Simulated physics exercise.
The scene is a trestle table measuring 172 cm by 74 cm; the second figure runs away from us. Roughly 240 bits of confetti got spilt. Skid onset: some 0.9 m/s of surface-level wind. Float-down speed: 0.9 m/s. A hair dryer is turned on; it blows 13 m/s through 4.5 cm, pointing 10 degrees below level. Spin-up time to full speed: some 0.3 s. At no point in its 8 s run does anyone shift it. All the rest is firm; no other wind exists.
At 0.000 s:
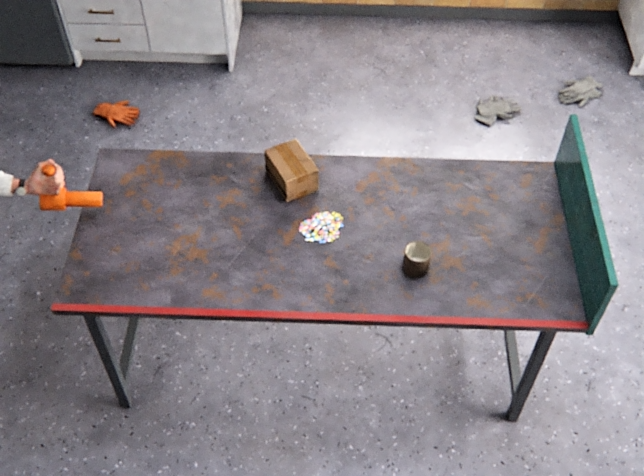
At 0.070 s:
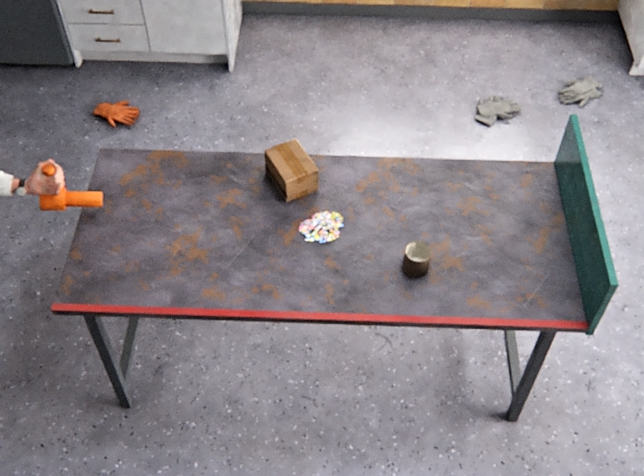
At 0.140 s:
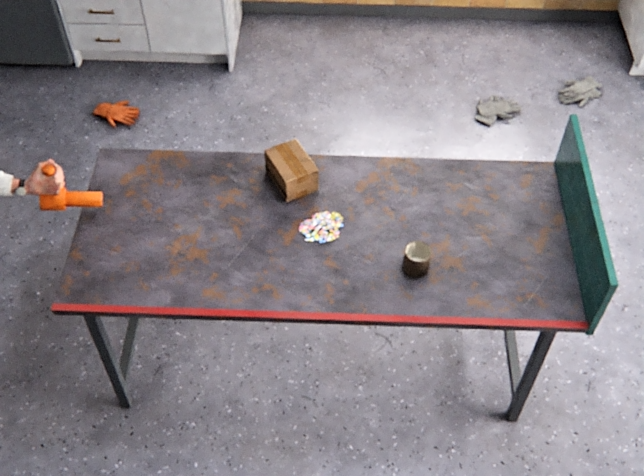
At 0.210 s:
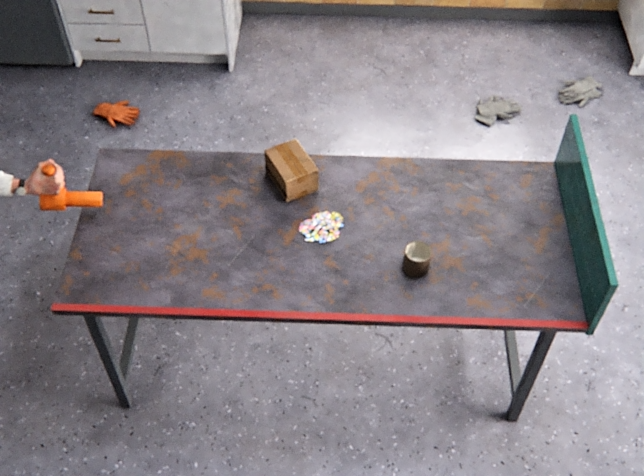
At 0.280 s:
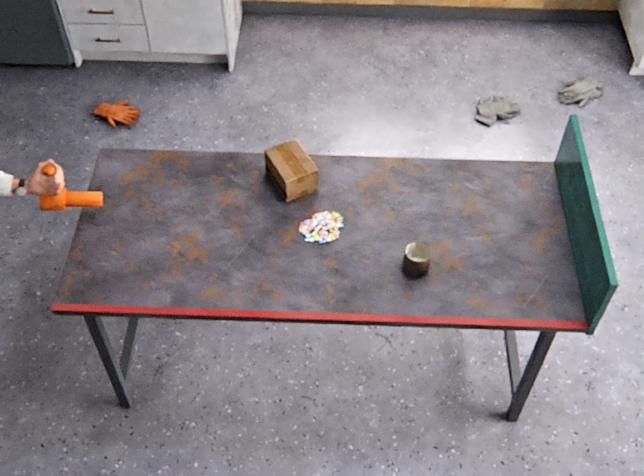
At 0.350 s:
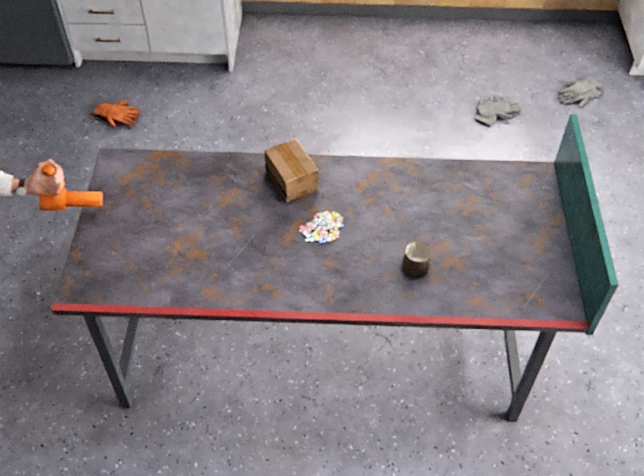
A small pile of colourful confetti lies still on a dark, rust-mottled table between a wooden box and a mug, while a hand at the left holds an orange hair dryer pointed across the tabletop. The hand stays steady, and by the end only a tiny bit of the confetti has shifted.
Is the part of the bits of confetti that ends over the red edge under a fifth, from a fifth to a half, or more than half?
Fraction over the red edge: In excess of half.
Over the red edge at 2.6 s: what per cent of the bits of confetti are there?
Share: Around 60 percent.
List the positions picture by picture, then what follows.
In the first picture, the middle of the bits of confetti is near (323, 225), none has stirred yet and the mouth of the hair dryer is at (102, 200).
In the second picture, the middle of the bits of confetti is near (323, 225), none has stirred yet and the red edge is centred on (318, 319).
In the third picture, the middle of the bits of confetti is near (323, 225), none has stirred yet, the top of a box is at (291, 160) and the top of a mug is at (418, 251).
In the fourth picture, the middle of the bits of confetti is near (323, 225) and none has stirred yet.
In the fifth picture, the middle of the bits of confetti is near (323, 225) and none has stirred yet.
In the sixth picture, the middle of the bits of confetti is near (323, 225) and about 1 % have left their places.
After 1.6 s, 81 % are on the move or not yet settled, 29 % are over the red edge; the middle of those still in play is near (486, 267).
After 2.6 s, 46 % are on the move or not yet settled, 55 % are over the red edge; the middle of those still in play is near (462, 268).
After 4.4 s, 31 % are on the move or not yet settled, 66 % are over the red edge; the middle of those still in play is near (461, 272).
After 8.0 s, at the end, 77 % are over the red edge; the middle of those still in play is near (461, 272).
